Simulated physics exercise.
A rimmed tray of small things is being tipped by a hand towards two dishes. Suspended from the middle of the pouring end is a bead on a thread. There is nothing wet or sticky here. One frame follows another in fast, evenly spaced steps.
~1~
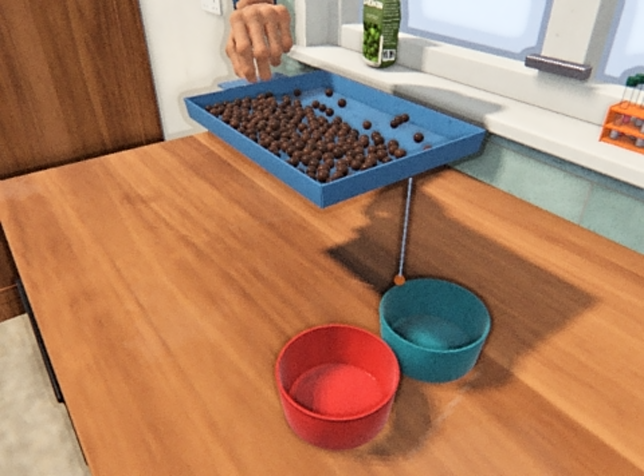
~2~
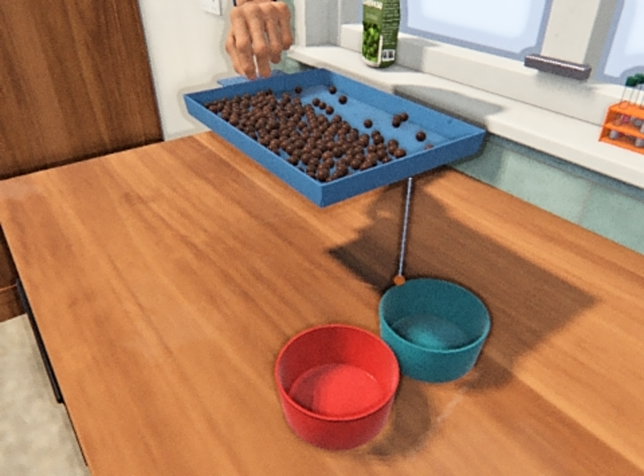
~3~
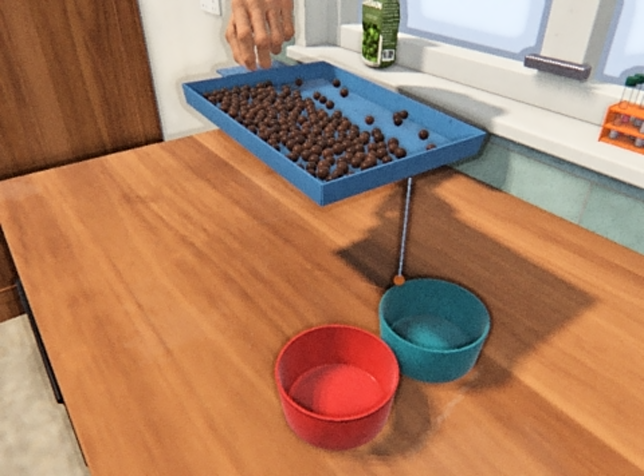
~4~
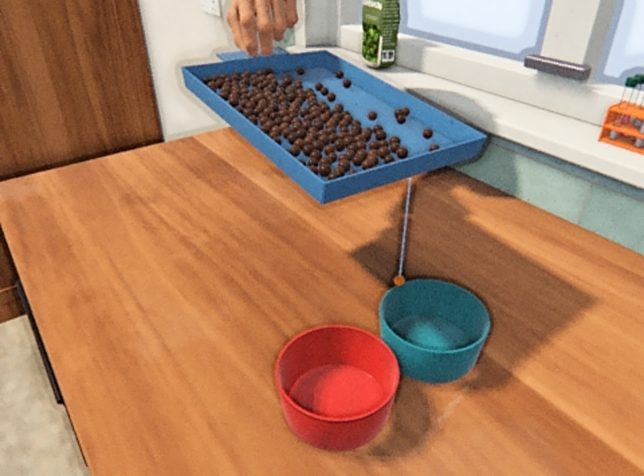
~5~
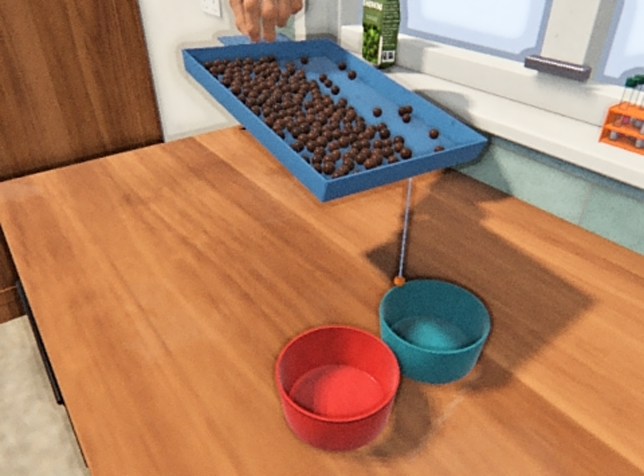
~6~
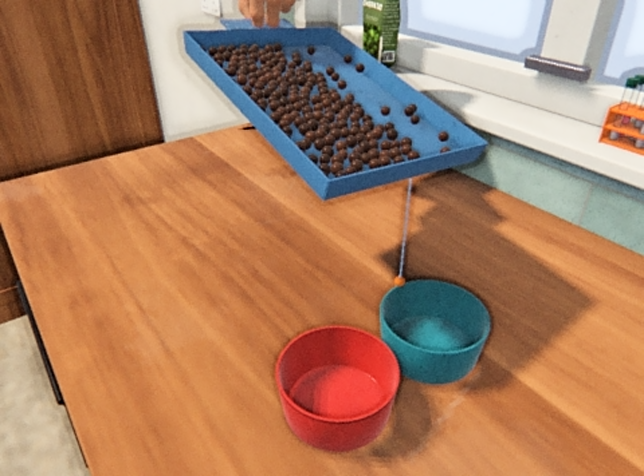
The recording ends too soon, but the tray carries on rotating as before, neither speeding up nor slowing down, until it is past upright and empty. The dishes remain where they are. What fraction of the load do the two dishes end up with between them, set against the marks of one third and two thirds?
Smaller than a third.
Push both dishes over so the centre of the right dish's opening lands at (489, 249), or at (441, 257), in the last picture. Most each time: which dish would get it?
Result 1: The right-hand one; result 2: The right-hand one.
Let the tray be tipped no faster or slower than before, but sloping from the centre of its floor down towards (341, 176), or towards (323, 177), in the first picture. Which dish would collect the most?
Try one - the dish to the left; try two - the dish to the left.
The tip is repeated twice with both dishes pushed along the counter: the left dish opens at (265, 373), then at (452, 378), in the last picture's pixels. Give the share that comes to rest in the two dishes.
In the first position around 0 percent, in the second around 10 percent.
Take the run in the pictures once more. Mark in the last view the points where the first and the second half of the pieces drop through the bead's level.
About (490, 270), and after that about (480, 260).
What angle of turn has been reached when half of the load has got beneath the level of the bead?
Somewhere around 90 degrees.
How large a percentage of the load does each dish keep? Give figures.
Near 0 in a hundred for the left dish; near 20 for the right dish.
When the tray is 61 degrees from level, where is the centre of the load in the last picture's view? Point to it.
Somewhere near pixel (426, 131).
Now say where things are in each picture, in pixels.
In the first picture, corners of the pouring end at (322, 184) and (481, 130), level; middle of the load at (292, 134), chocolate balls; left dish at (376, 424); right dish at (473, 359); bead on its thread at (400, 280).
In the second picture, corners of the pouring end at (322, 183) and (481, 131), level; middle of the load at (292, 132).
In the third picture, corners of the pouring end at (323, 182) and (482, 132), tipped barely, lowest at the right corner; middle of the load at (292, 126), a stray few on the move.
In the fourth picture, corners of the pouring end at (325, 181) and (482, 136), tipped a little, lowest at the right corner; middle of the load at (294, 118), a small part on the move.
In the fifth picture, corners of the pouring end at (327, 179) and (483, 139), tipped a little, lowest at the right corner; middle of the load at (297, 111), a small part on the move.
In the sixth picture, corners of the pouring end at (330, 178) and (484, 142), tipped clearly, lowest at the right corner; middle of the load at (305, 105), nearly all on the move; left dish at (376, 426); right dish at (473, 360).
Soon after the last picture, tray tipped steeply; nearly all on the tray; a stray few outside both; a small part in the air.
A little later, tray tipped past a quarter turn; a small part on the tray; about a quarter in the right dish; about half outside both; about a quarter in the air.
Later still, tray tipped past a quarter turn; a stray few in the left dish; about a quarter in the right dish; most outside both.
By the end, tray tipped past a quarter turn; a stray few in the left dish; about a quarter in the right dish; most outside both.
